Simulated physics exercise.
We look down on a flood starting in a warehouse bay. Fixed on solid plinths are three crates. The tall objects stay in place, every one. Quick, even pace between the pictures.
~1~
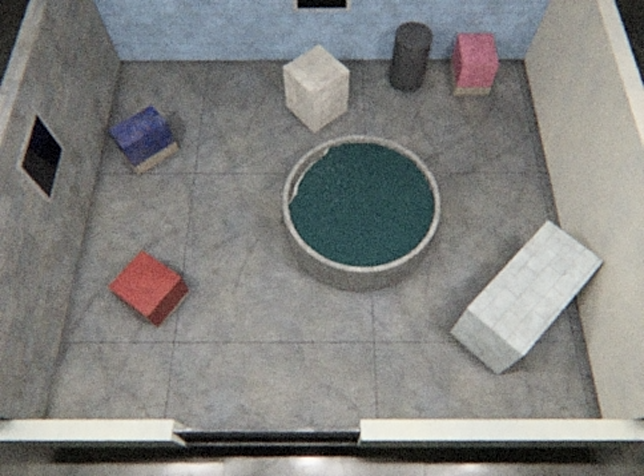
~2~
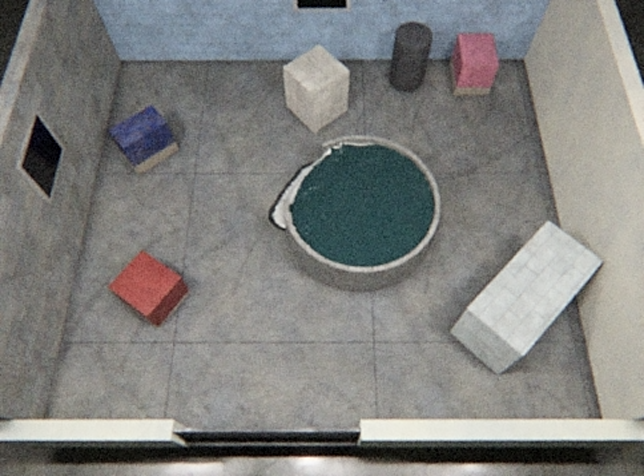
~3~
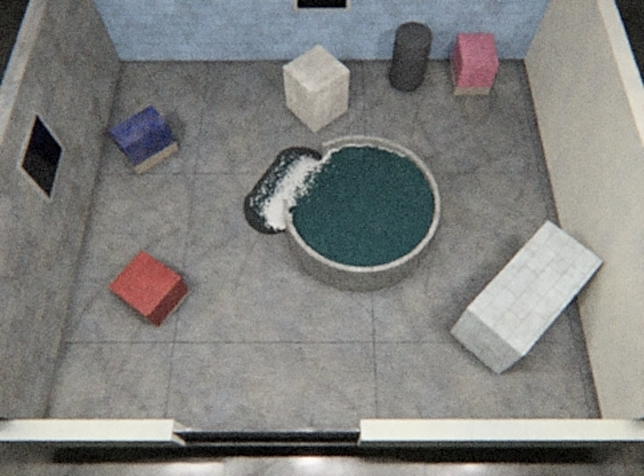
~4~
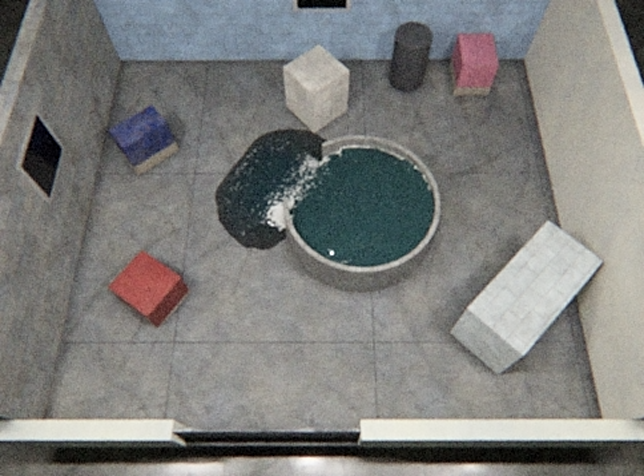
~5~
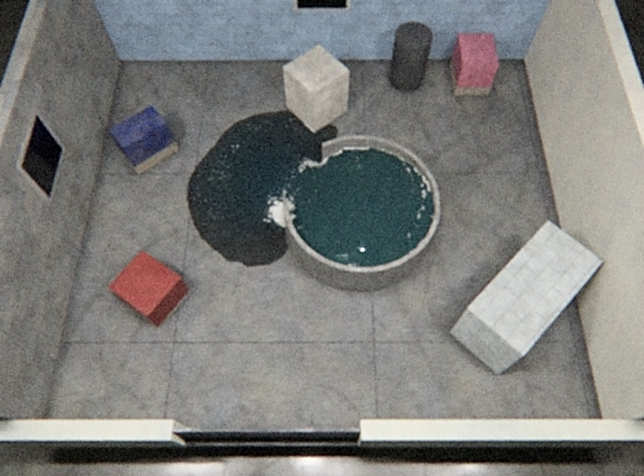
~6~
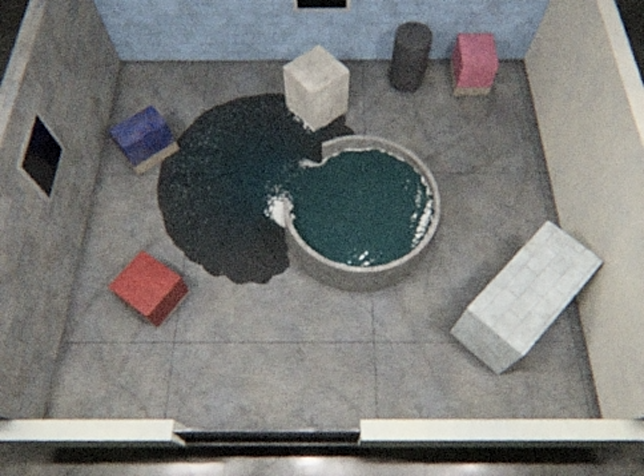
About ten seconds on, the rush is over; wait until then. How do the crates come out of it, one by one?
Blue crate: Wet; pink crate: Dry; red crate: Wet.
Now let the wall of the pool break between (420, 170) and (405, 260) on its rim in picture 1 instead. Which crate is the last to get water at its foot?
That would be the blue one.
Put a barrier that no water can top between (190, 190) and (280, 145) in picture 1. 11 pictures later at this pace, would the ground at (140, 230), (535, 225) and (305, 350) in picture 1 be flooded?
Outcome by spot, in order - watered, unwatered, unwatered.
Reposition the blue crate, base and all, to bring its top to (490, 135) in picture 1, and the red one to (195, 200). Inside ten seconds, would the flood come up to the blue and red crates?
As I see it - blue crate is left untouched, red crate gets submerged.
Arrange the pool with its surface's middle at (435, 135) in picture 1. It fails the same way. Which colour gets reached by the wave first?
My pick is the one in blue.
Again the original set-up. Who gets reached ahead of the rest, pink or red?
I say the crate marked red.
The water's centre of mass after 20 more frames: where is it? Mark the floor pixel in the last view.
Close to (231, 181).
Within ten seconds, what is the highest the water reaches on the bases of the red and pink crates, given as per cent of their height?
Around 380 in a hundred for the first and 50 in a hundred for the second.
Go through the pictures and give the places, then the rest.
The round tank at (361, 202) is whole and still, in the first frame.
The front is at a hidden place, out from the gap at (300, 188), in the second frame.
The front is at (252, 219), out from the gap at (300, 189), in the third frame.
The front is at (277, 134), out from the gap at (300, 190), in the fourth frame.
Water pours out at (300, 190) and has run to (238, 126), in the fifth frame.
The front is at (172, 154), out from the gap at (300, 189), in the sixth frame.
A moment on, water covers 30 % of the floor; the blue crate water round its plinth, the pink crate not reached, the red crate water round its plinth.
Next, water covers 35 % of the floor; the blue crate water round its plinth, the pink crate not reached, the red crate water round its plinth.
Then, water covers 45 % of the floor; the blue crate water round its plinth, the pink crate not reached, the red crate water round its plinth.
Later, water covers 65 % of the floor; the blue crate water round its plinth, the pink crate water round its plinth, the red crate water round its plinth.
In the end, water covers 95 % of the floor; the blue crate was topped, the pink crate stayed above the water, the red crate was topped.
